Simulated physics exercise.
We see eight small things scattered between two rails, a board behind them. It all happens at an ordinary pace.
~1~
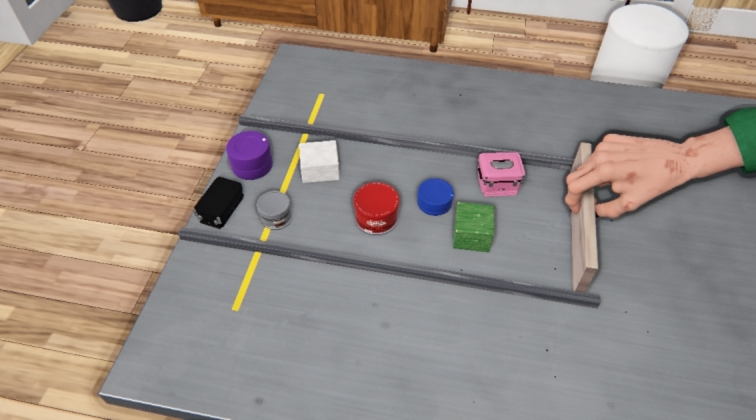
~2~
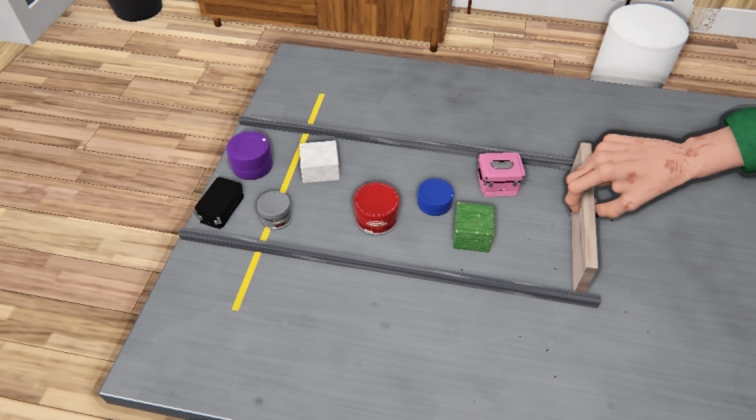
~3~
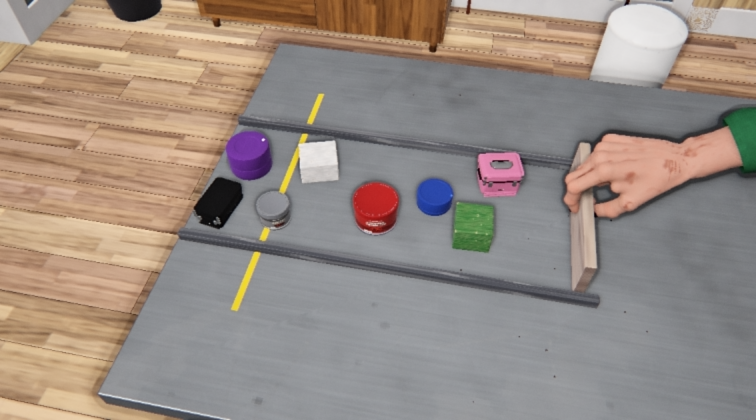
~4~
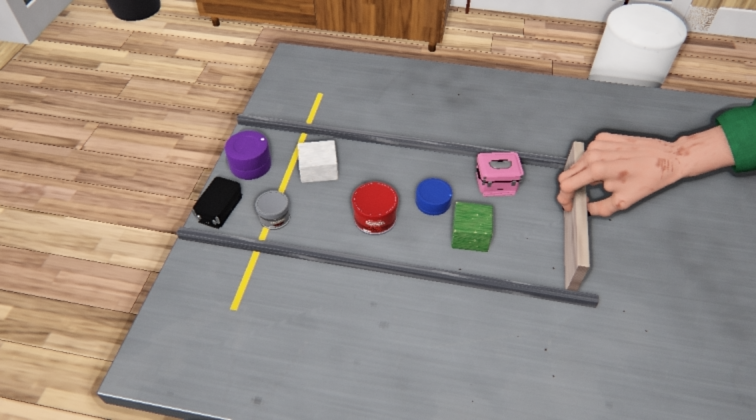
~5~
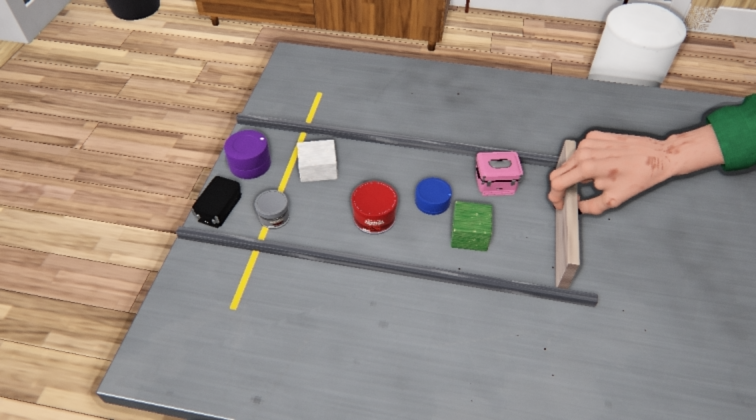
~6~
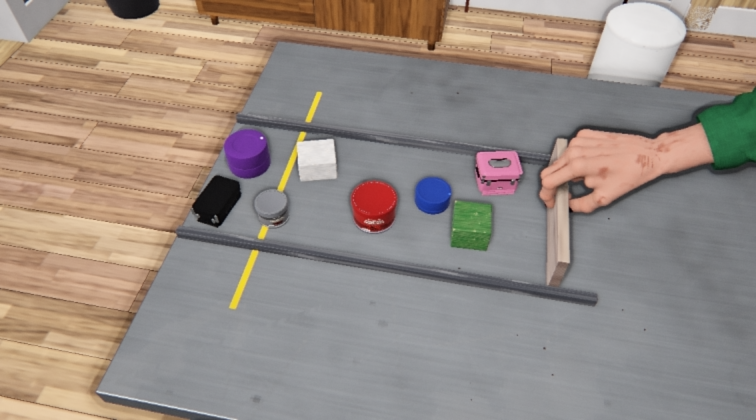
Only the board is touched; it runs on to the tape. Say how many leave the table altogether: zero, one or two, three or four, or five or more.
Here the number that fall off is one or two.
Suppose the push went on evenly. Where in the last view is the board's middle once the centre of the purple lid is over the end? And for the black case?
At (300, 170) for the purple lid; at (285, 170) for the black case.
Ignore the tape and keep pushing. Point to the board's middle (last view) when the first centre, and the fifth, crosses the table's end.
About (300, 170), then (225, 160).
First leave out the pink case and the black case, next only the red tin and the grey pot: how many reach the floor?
It would be 0 and 1.
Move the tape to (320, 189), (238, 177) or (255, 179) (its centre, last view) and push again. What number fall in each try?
Try by try, 0, 4 and 4.
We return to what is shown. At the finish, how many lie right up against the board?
The number is 3.
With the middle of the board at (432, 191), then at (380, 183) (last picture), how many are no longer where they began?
At the one place 4, at the other 4.
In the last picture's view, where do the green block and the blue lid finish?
Near (257, 192) and (269, 170).
Early on, none off yet; black case at rest near (218, 202); purple lid at rest near (248, 154); grey pot at rest near (273, 209).
A while later, none off yet; black case at rest near (218, 202); purple lid at rest near (248, 154); grey pot moving near (263, 210).
Finally, the number that fall off is one or two; lost, purple lid.
